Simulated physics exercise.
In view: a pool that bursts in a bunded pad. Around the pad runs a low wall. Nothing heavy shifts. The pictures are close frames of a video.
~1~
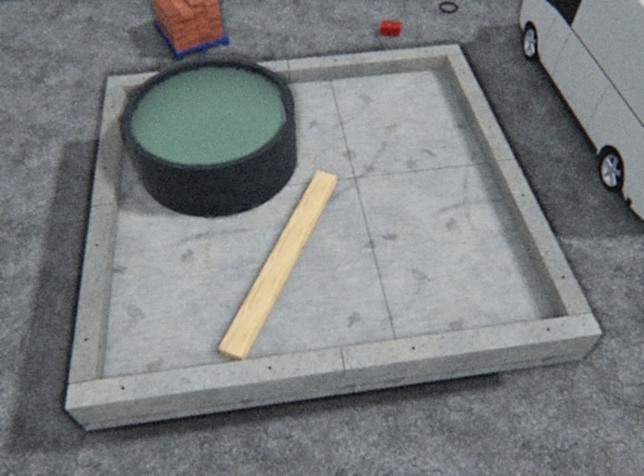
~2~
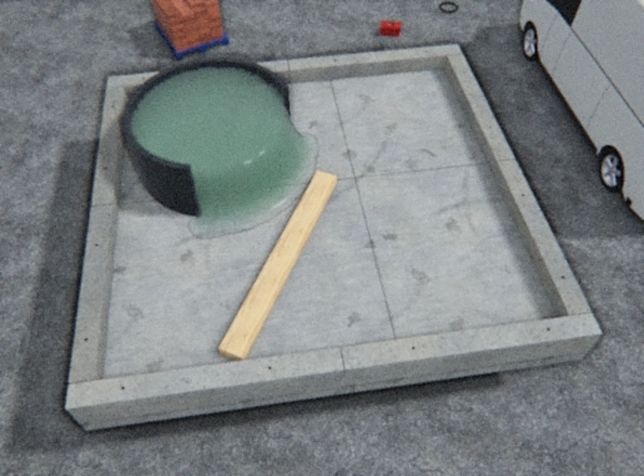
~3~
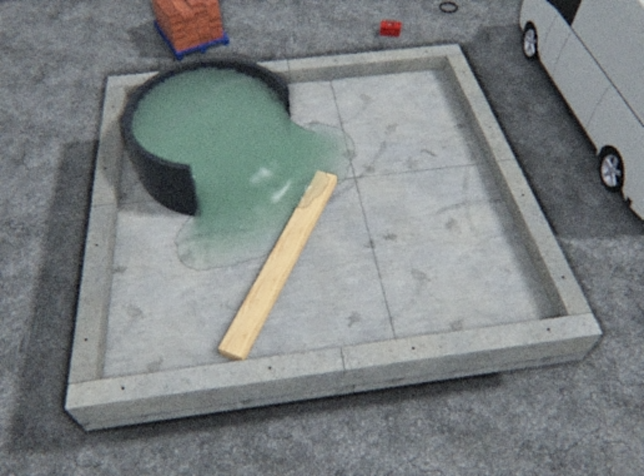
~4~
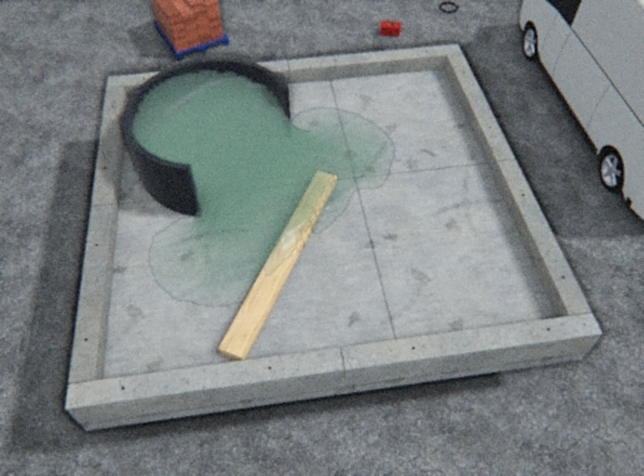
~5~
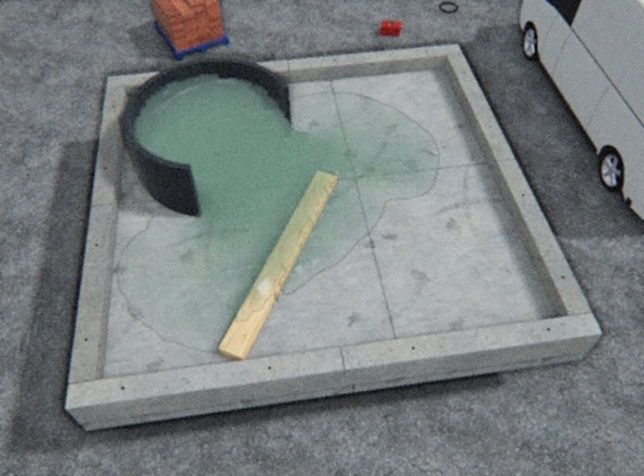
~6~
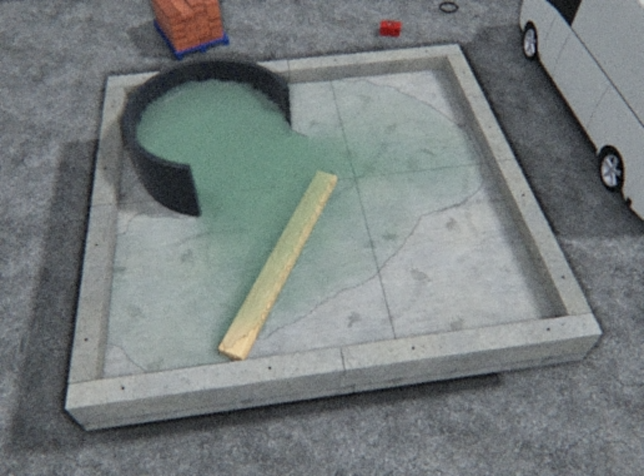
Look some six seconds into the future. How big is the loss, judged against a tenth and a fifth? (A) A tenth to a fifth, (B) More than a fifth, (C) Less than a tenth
C.
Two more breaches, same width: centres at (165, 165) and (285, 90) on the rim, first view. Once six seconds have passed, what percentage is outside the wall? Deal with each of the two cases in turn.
Note: Try one around 24 in a hundred, try two around 14.
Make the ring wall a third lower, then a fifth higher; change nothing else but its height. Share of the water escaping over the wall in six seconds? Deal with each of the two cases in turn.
First try 16 per cent, second try 2 per cent.
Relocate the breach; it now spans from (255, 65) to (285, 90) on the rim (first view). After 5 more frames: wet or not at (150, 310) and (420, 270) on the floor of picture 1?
Taken in order, the first spot is spared and the second is spared.
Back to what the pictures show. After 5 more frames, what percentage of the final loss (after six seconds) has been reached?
Around 0 per cent.
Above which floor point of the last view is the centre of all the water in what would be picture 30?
I'd mark it close to (313, 214).
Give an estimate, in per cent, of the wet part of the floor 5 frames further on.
I'd say 75 per cent.
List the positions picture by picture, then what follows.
The first frame shows the round pool at (211, 114) is whole and still.
In the second frame, the front is at (198, 230), out from the gap at (274, 178).
In the third frame, the front is at (188, 256), out from the gap at (274, 179).
In the fourth frame, the front is at (177, 289), out from the gap at (275, 181).
In the fifth frame, the front is at (188, 338), out from the gap at (275, 182).
In the sixth frame, water pours out at (275, 182) and has run to a hidden place.
A moment on, water covers 60 % of the floor; the low wall has let 0 % over.
Next, water covers 60 % of the floor; the low wall has let 0 % over.
Then, water covers 70 % of the floor; the low wall has let 3 % over.
Later, water covers 75 % of the floor; the low wall has let 5 % over.
In the end, water covers 75 % of the floor; the low wall has let 5 % over.
